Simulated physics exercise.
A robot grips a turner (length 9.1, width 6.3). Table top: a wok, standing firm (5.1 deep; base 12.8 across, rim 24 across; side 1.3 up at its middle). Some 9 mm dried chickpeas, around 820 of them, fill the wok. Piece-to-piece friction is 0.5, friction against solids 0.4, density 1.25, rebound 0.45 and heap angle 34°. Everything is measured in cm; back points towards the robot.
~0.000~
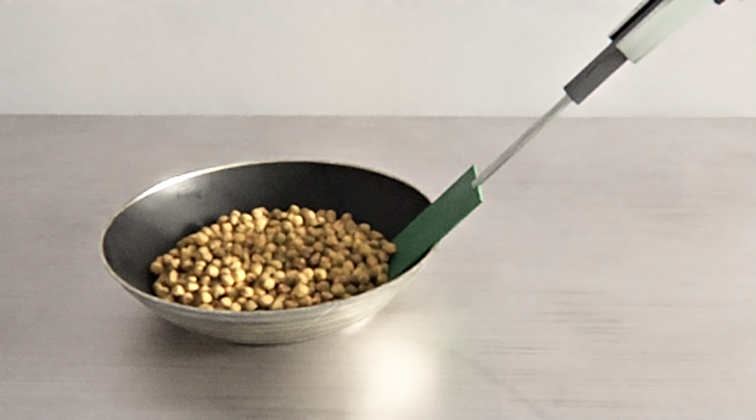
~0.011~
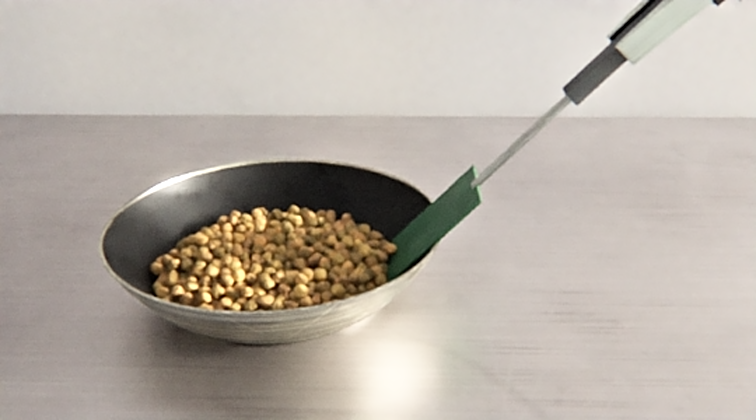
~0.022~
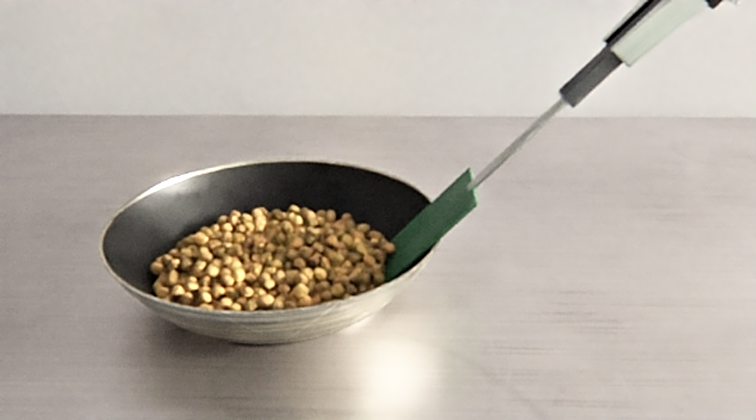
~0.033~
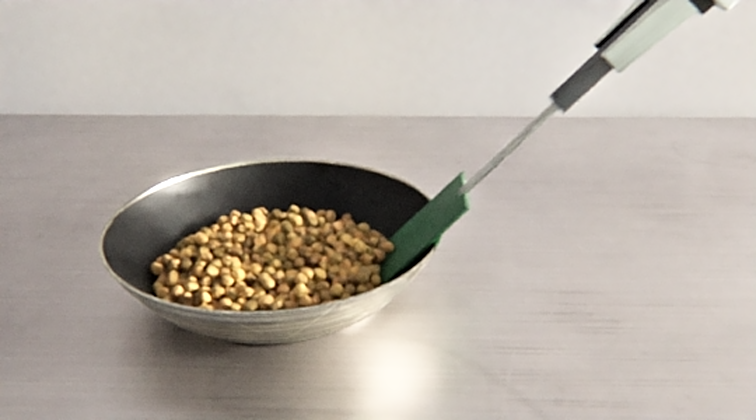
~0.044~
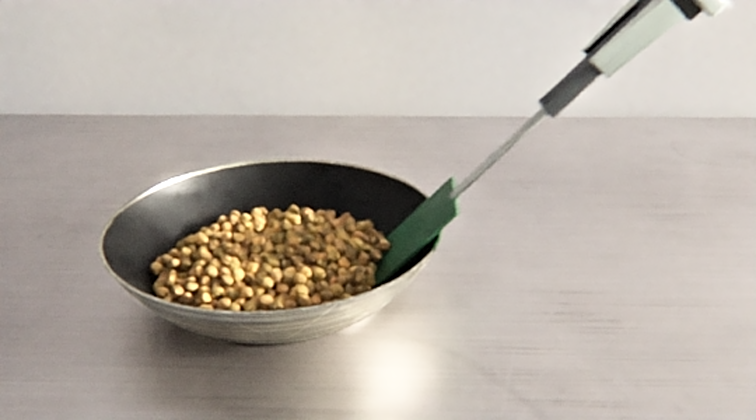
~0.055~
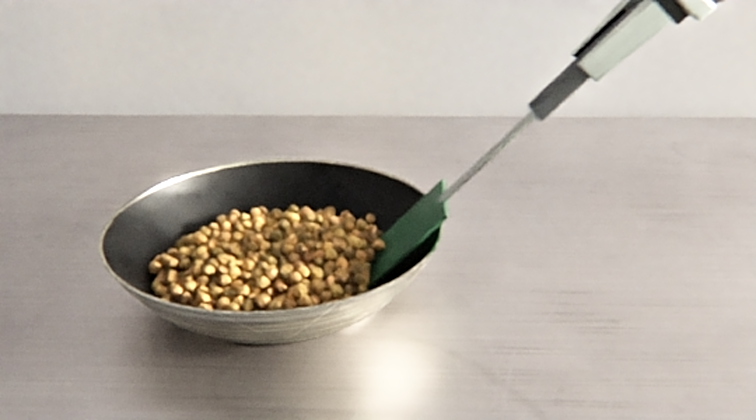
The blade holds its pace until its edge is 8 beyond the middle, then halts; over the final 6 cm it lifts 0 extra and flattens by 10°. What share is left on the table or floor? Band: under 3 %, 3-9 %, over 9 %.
3-9 %.
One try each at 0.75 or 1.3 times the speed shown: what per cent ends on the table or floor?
Around 5 per cent and around 15 per cent.
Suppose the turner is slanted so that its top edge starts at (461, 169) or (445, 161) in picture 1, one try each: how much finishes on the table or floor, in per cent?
Some 10 and 10 per cent.
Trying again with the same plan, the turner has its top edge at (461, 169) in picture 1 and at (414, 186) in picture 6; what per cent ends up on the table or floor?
About 15 per cent.
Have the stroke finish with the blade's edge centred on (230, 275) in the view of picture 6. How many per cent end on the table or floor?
0 %.
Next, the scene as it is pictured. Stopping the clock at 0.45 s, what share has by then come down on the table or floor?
It comes to some 4 in a hundred.
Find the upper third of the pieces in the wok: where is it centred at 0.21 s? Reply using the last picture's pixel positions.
Roughly pixel (199, 243).
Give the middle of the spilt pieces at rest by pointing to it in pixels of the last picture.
(59, 288).
After 0.13 s, sloping 47°, highest piece 4 above the table; 820 in the wok.
After 0.21 s, sloping 43°, highest piece 5 above the table; 820 in the wok.
After 0.45 s, sloping 37°, highest piece 6 above the table; 777 in the wok, 41 on the table or floor, 2 on the blade or in flight.
After 1.50 s, sloping 37°, highest piece 6 above the table; 776 in the wok, 44 on the table or floor.
At rest, 776 in the wok, 44 on the table or floor. That is 5 % on the table or floor.
